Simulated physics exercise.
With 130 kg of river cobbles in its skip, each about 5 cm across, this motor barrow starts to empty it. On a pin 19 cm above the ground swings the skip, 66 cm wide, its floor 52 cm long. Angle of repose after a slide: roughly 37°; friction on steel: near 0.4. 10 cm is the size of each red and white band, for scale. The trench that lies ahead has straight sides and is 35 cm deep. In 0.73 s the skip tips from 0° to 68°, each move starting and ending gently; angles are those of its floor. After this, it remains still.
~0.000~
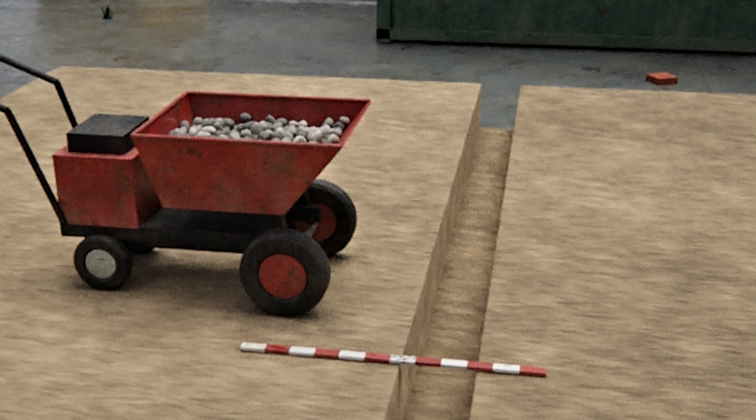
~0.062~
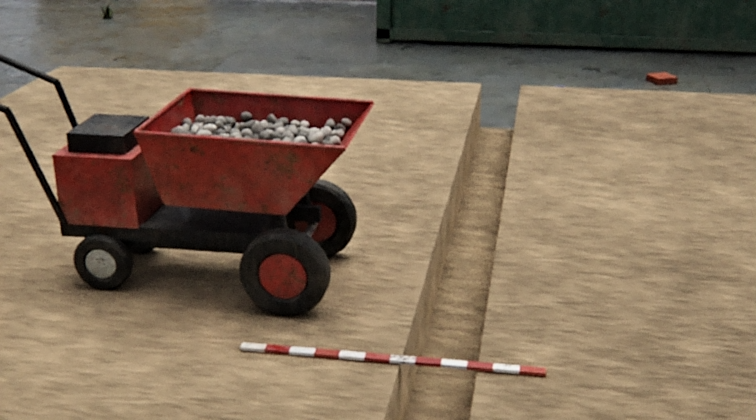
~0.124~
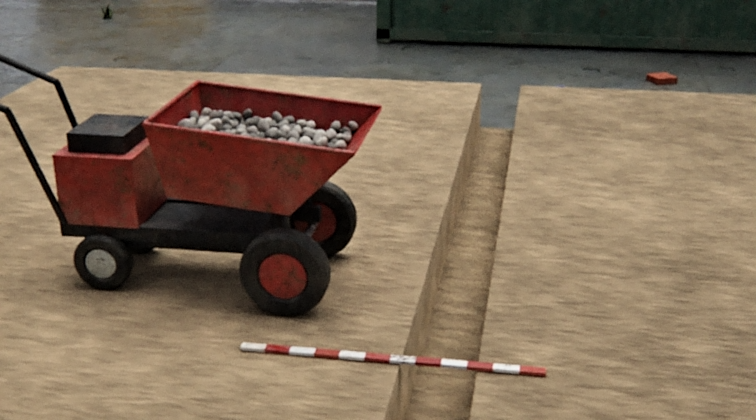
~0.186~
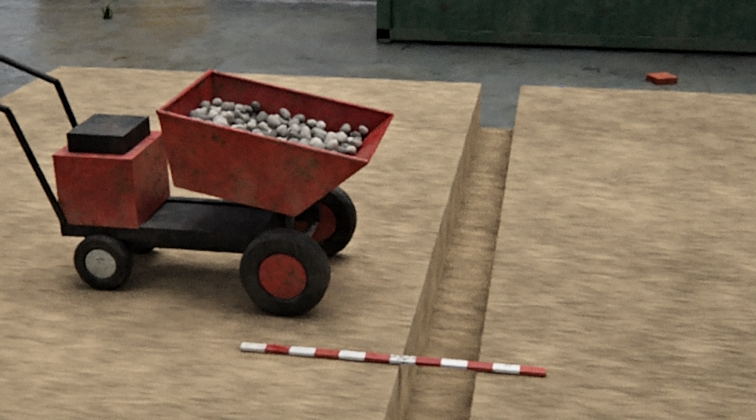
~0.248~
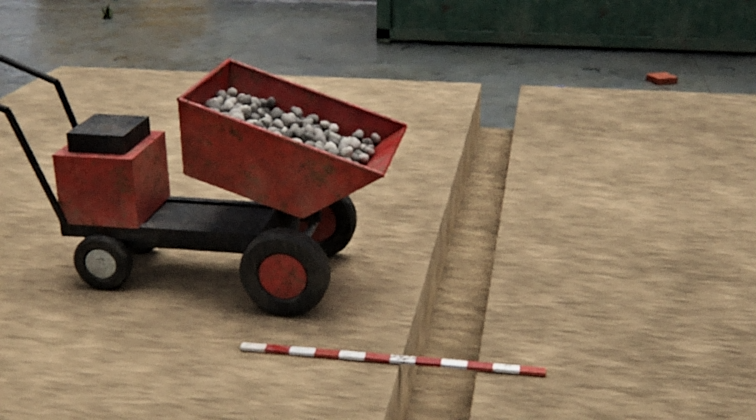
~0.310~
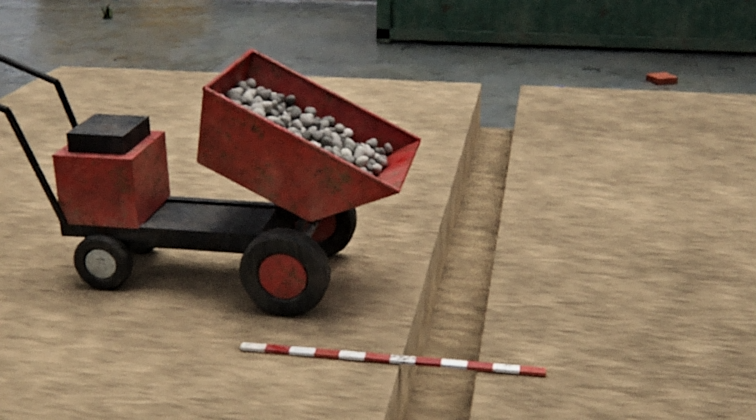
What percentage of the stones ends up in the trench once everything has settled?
About 58 per cent.
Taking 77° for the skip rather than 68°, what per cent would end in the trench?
Then close to 65 per cent.
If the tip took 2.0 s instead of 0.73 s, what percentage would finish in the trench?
Roughly 75% would finish there.
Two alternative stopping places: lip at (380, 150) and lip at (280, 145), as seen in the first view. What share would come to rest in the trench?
Near 30 per cent from the first place, 85 from the second.
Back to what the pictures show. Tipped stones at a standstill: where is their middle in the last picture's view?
(481, 335).
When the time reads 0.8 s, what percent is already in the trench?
By that point it's something like 15 in a hundred.
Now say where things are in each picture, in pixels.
The skip is at 0°, its lip at (341, 147); the top of the load is at (270, 131), in the first picture.
The skip is at 1°, its lip at (344, 149); the top of the load is at (243, 127); the stones move at 0.3 m/s on average, in the second picture.
The skip is at 5°, its lip at (354, 154); the top of the load is at (233, 120); the stones move at 0.6 m/s on average, in the third picture.
Lip at (368, 163), floor tilted 11°, highest stones at (225, 112); the stones move at 0.9 m/s on average, in the fourth picture.
Lip at (383, 176), floor tilted 18°, highest stones at (235, 102); the stones move at 1.1 m/s on average, in the fifth picture.
Lip at (399, 192), floor tilted 26°, highest stones at (247, 92); the stones move at 1.2 m/s on average, in the sixth picture.
After 0.6 s the floor is at 58°; 100 % in the skip; the foremost stones are at (419, 234).
After 0.8 s the floor is at 68°; 81 % in the skip, 13 % in the trench, 5 % past the trench; the foremost stones are at (508, 289).
After 1.2 s the floor is at 68°; 33 % in the skip, 27 % in the trench, 40 % past the trench; the foremost stones are at (668, 305).
After 3.1 s the floor is at 68°; 0 % in the skip, 58 % in the trench, 42 % past the trench; the foremost stones are past the picture's edge.
